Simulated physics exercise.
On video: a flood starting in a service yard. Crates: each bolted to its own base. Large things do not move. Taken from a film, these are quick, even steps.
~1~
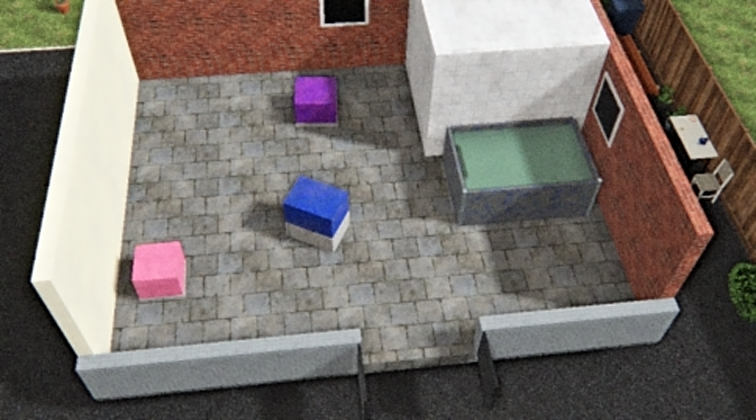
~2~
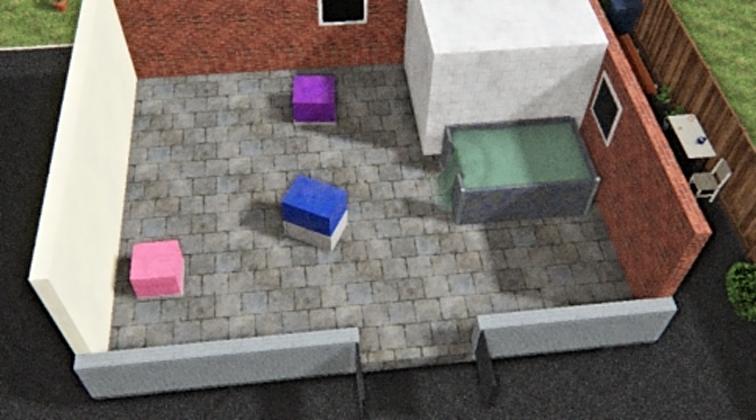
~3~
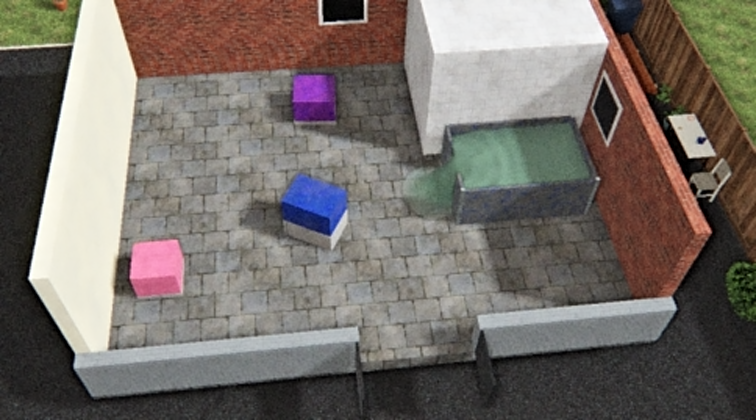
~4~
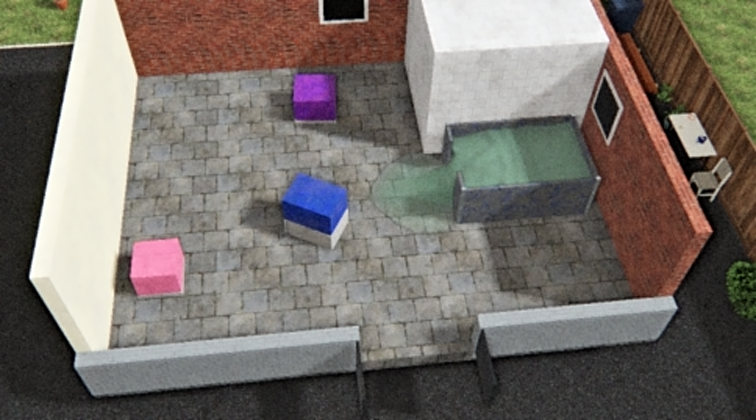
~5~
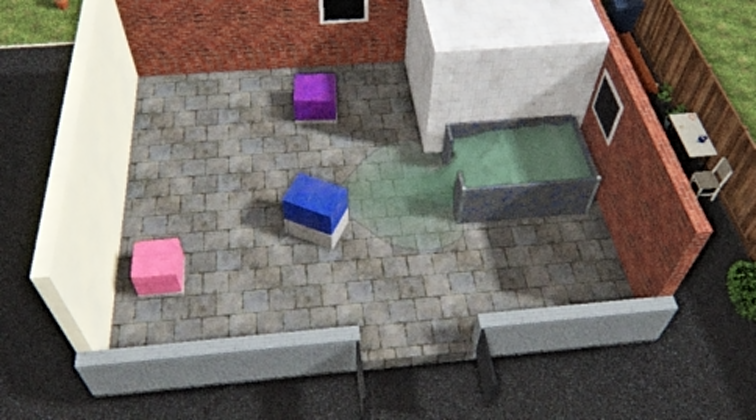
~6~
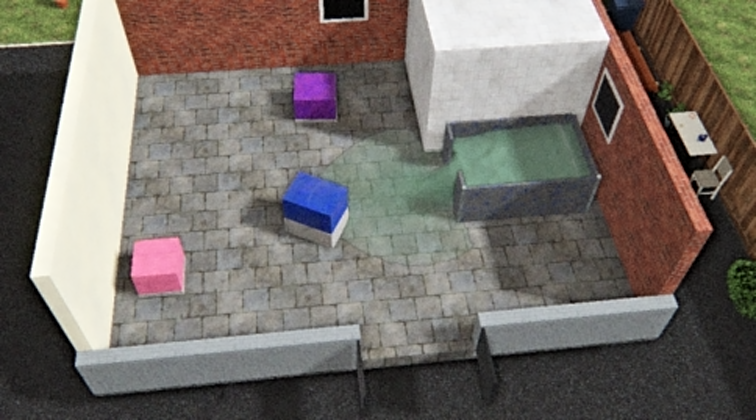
Greenish water pours from the left end of a grey tank in a paved service yard, seen from high above, with brick walls behind and to the right. A blue block on a pale one sits mid-yard, with a purple block behind, a pink one at left and a white structure beside the tank. The water fans leftward across the paving, spreading thinner towards the unmoving blocks.
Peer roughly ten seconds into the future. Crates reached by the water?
Purple crate reached, pink crate reached, blue crate not reached.
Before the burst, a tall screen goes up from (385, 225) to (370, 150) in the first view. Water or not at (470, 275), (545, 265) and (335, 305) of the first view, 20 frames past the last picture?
The first point comes out inundated, the next unwetted, the last inundated.
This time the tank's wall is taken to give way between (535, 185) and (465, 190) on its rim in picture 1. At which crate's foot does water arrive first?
First: The pink crate.
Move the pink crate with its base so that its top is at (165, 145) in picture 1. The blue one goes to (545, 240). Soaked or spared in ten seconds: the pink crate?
The pink crate simply gets reached.
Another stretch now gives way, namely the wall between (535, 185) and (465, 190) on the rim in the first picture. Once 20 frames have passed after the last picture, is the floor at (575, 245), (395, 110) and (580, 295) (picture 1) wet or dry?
Point by point: Drenched, unwetted, drenched.
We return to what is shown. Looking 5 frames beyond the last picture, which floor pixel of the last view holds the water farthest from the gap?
I'd point to (184, 199).
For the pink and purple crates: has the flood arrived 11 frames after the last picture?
Results - pink the flood is elsewhere, purple the flood got there.
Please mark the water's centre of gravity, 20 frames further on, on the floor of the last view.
It is around (361, 187).
A moment on, water covers 30 % of the floor; the purple crate water round its plinth, the pink crate not reached, the blue crate water round its plinth.
Next, water covers 50 % of the floor; the purple crate water round its plinth, the pink crate not reached, the blue crate water round its plinth.
Then, water covers 60 % of the floor; the purple crate water round its plinth, the pink crate water round its plinth, the blue crate water round its plinth.
Later, water covers 80 % of the floor; the purple crate water round its plinth, the pink crate water round its plinth, the blue crate water round its plinth.
In the end, water covers 85 % of the floor; the purple crate was topped, the pink crate was topped, the blue crate stayed above the water.
